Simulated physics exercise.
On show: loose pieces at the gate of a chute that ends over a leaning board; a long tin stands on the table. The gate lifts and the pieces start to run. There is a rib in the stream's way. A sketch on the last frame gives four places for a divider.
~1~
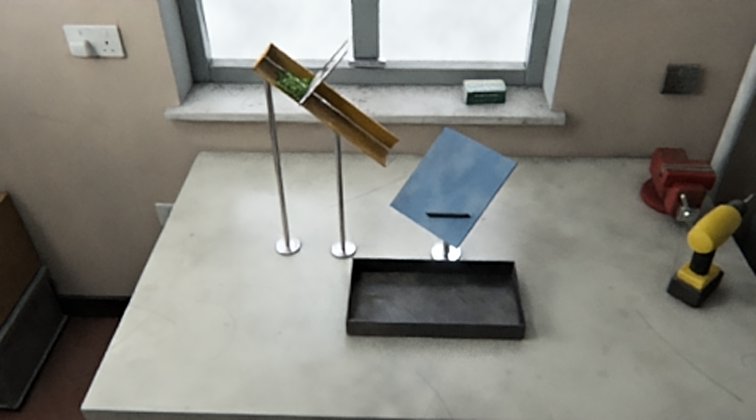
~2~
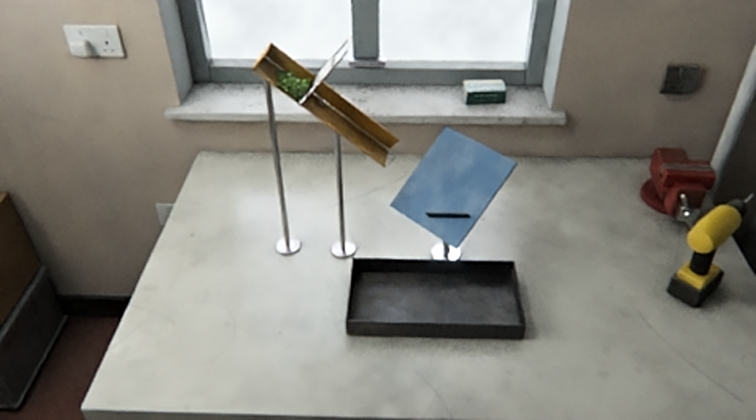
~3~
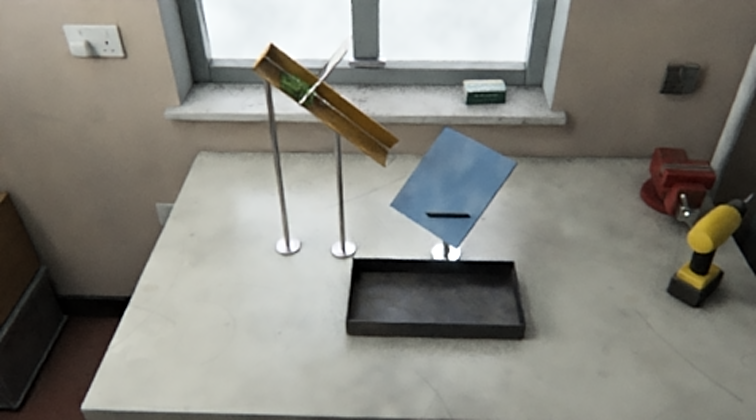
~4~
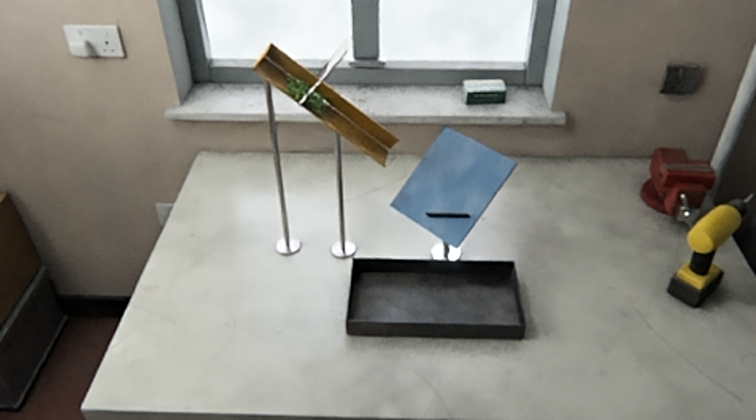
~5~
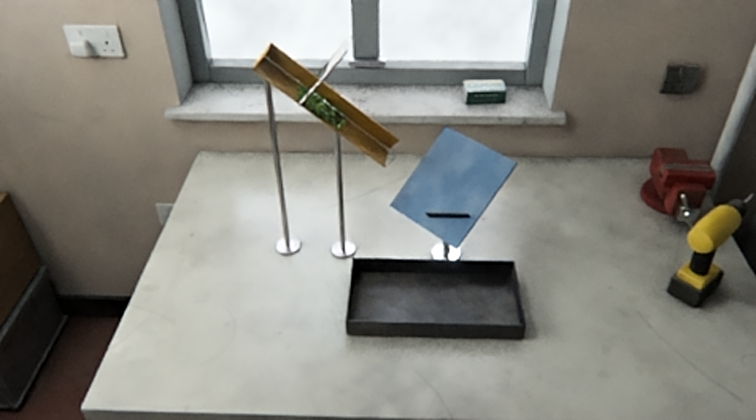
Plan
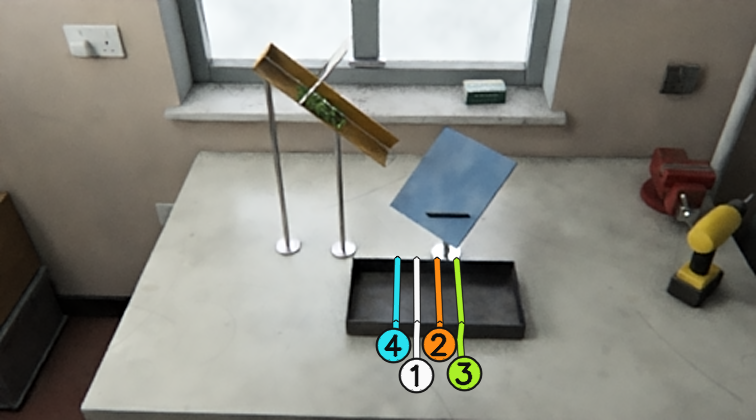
Small green pieces sliding partway down a sloping wooden chute as its gate lifts, beside a tilted blue board and dark tray.
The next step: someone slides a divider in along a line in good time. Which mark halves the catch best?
Take 4.
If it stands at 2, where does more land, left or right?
The left side.
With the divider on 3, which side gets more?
More lands on the left.
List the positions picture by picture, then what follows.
In the first picture, load behind the gate at (298, 86), dried peas; lip of the chute at (386, 159), sloping fairly steeply.
In the second picture, middle of the board at (451, 185), tilted fairly steeply; middle of its low edge at (421, 226); of its high edge at (480, 144).
In the third picture, front corners of the tin at (346, 320) and (526, 325), empty; front of the load at (314, 96).
In the fourth picture, middle of the load at (309, 94); its front at (326, 108), about a quarter of the way to the lip; rib from (467, 214) to (426, 213).
In the fifth picture, middle of the load at (321, 105); its front at (345, 121), about half of the way to the lip.
On the marked copy, line 1 crosses the front rim at (417, 322); line 2 crosses the front rim at (439, 323); line 3 crosses the front rim at (461, 323); line 4 crosses the front rim at (396, 322).
With 1, of what is caught, most on the left of the divider, a small part on the right.
With 2, of what is caught, nearly all on the left of the divider, a small part on the right.
With 3, of what is caught, nearly all on the left of the divider, a stray few on the right.
With 4, of what is caught, about half on the left of the divider, about half on the right.
